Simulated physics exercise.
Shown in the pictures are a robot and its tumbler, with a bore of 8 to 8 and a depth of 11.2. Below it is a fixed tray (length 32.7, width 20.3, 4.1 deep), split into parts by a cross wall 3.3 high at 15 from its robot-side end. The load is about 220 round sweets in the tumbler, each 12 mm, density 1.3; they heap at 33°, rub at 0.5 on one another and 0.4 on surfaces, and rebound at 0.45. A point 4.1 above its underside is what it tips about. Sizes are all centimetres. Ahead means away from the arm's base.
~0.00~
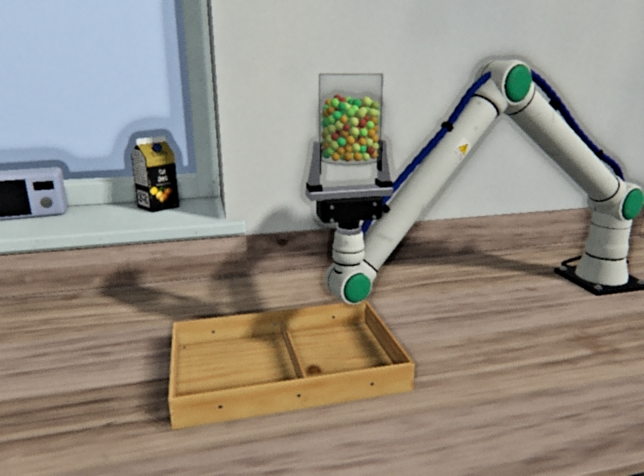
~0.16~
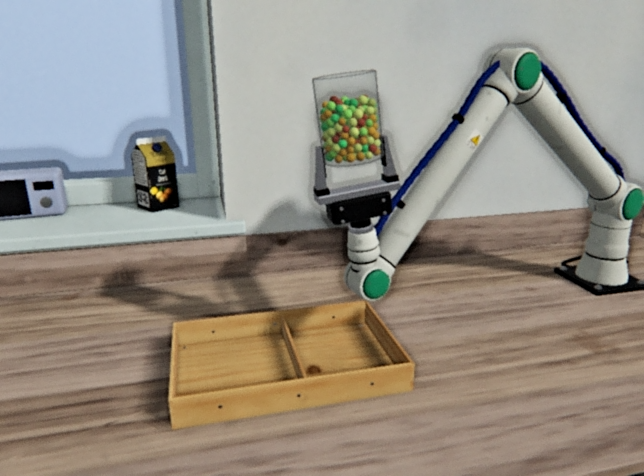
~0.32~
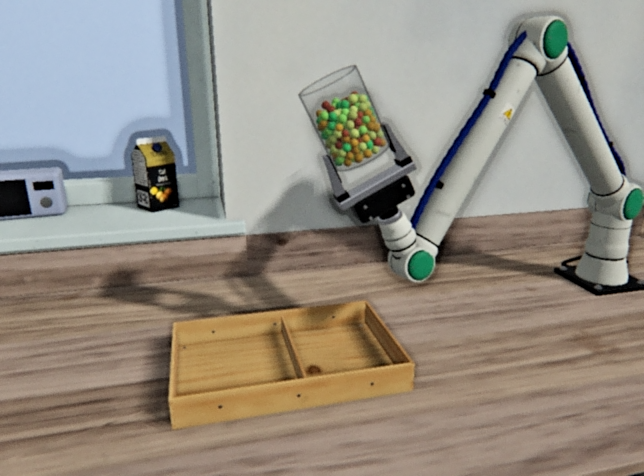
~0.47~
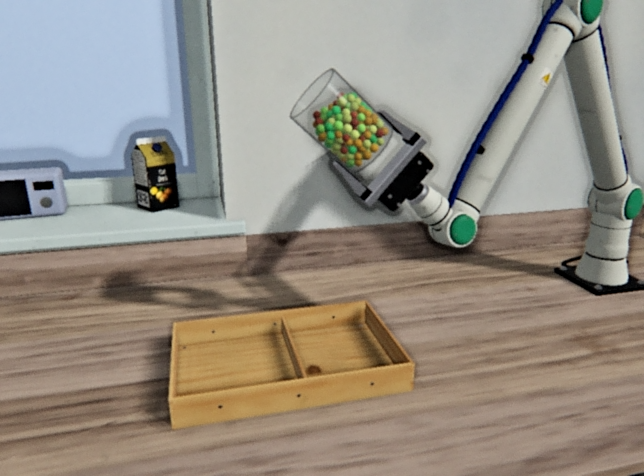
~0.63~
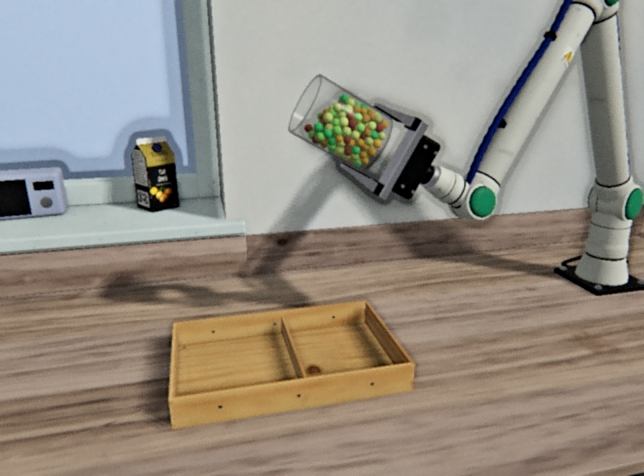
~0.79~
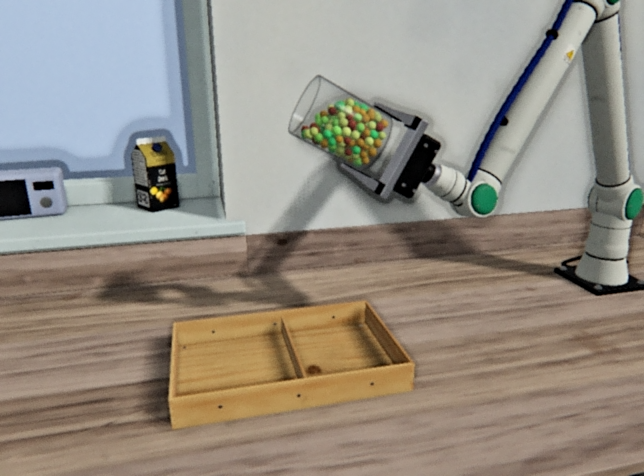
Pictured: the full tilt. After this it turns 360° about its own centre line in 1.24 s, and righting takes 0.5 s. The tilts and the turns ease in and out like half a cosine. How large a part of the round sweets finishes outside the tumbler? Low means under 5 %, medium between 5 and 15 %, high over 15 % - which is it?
Low.
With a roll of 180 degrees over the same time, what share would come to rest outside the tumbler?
I'd put it at about 0 %.
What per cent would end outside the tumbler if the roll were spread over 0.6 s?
Estimated share: Close to 0 %.
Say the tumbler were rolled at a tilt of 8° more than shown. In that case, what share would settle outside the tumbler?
It would be near 5 per cent.
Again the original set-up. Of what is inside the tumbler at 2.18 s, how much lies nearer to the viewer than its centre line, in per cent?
Something like 55 per cent, give or take.
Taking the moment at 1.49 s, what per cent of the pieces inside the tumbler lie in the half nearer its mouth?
Mouth-half fraction: Approx. 30 %.
After 1.49 s, tipped 61°, highest piece 40 above the table; 225 in the tumbler.
After 2.18 s, tipped 48°, highest piece 40 above the table; 225 in the tumbler.
After 2.73 s, upright, highest piece 41 above the table; 225 in the tumbler.
After 3.43 s, upright, highest piece 41 above the table; 225 in the tumbler.
In the end, 225 in the tumbler. That is 0 % outside the tumbler.
